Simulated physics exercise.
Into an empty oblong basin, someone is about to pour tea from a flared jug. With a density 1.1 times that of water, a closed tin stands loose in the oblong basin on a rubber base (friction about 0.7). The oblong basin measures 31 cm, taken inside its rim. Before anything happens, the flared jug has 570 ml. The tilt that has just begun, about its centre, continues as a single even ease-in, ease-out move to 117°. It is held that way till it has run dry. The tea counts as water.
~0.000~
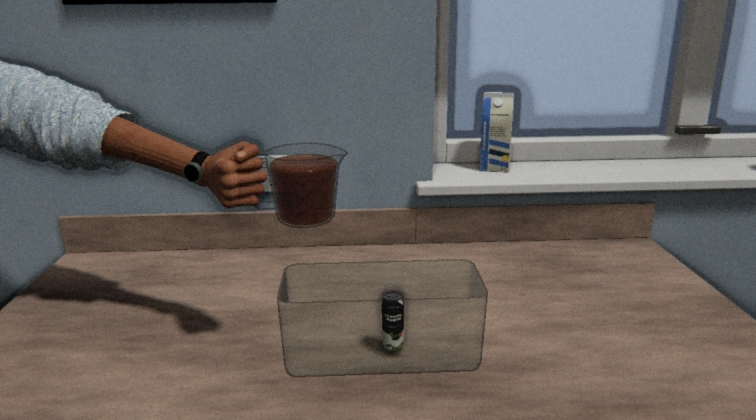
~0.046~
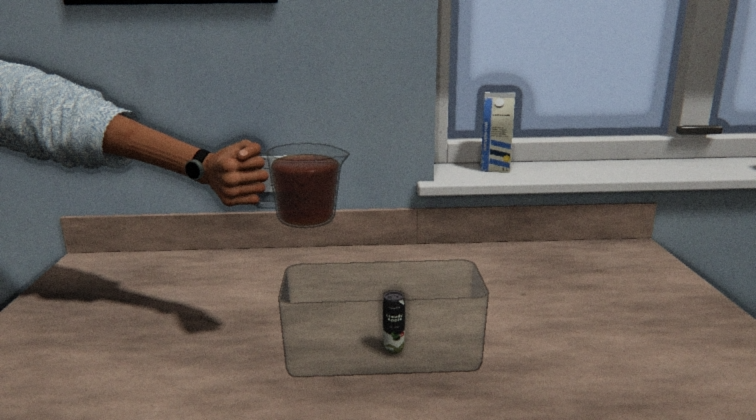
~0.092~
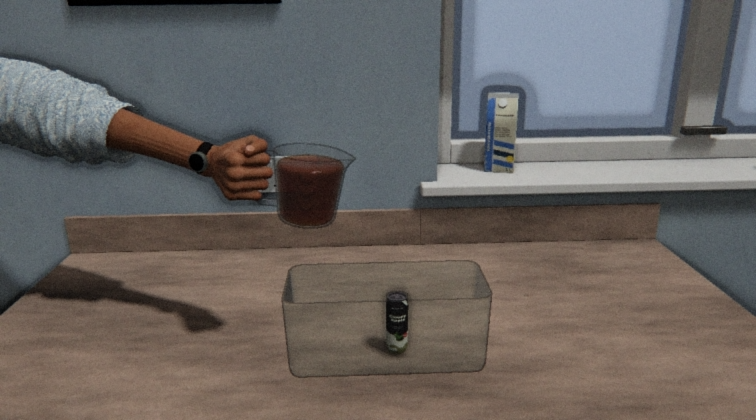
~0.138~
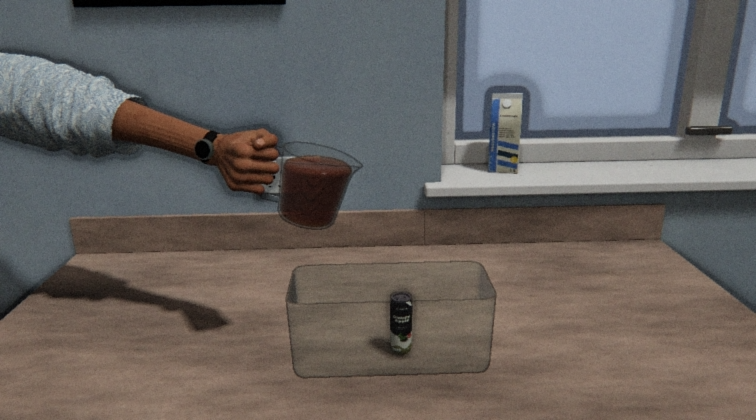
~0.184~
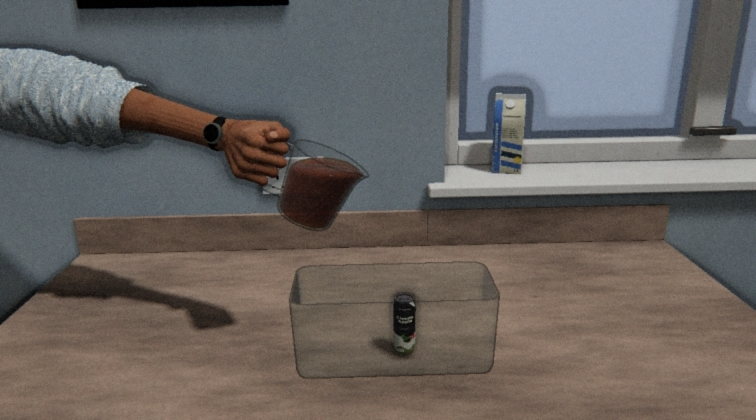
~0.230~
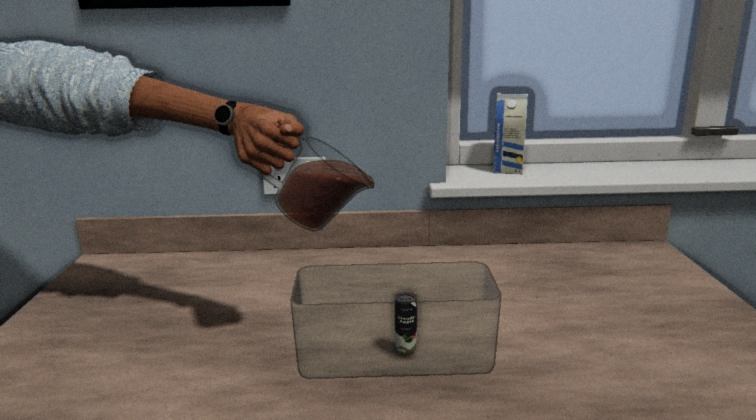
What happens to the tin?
It tips over.
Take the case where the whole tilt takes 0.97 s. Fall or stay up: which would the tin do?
The tin stays on its base.
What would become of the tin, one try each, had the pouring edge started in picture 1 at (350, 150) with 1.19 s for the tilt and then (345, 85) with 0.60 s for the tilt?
In the first try it remains standing; in the second it remains standing.
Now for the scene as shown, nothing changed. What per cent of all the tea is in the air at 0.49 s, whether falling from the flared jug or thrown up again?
Near 36 per cent at that moment.
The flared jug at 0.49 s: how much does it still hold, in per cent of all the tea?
Roughly 36 %.
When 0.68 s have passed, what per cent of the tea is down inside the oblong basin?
That comes to about 90 percent.
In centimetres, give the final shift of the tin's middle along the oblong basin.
Around 8.5 cm.
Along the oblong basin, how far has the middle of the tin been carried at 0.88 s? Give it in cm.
Some 7 cm.
After 0.49 s the tilt is 108° and 36 per cent is still to pour; the tin stands where it began.
After 0.68 s the tilt is 117° and 2 per cent is still to pour; the tin stands 2 cm from where it began.
After 0.88 s the tilt is 117° and 0 per cent is still to pour; the tin lies on its side.
After 1.10 s the tilt is 117° and 0 per cent is still to pour; the tin lies on its side.
In the end the tin lies on its side.
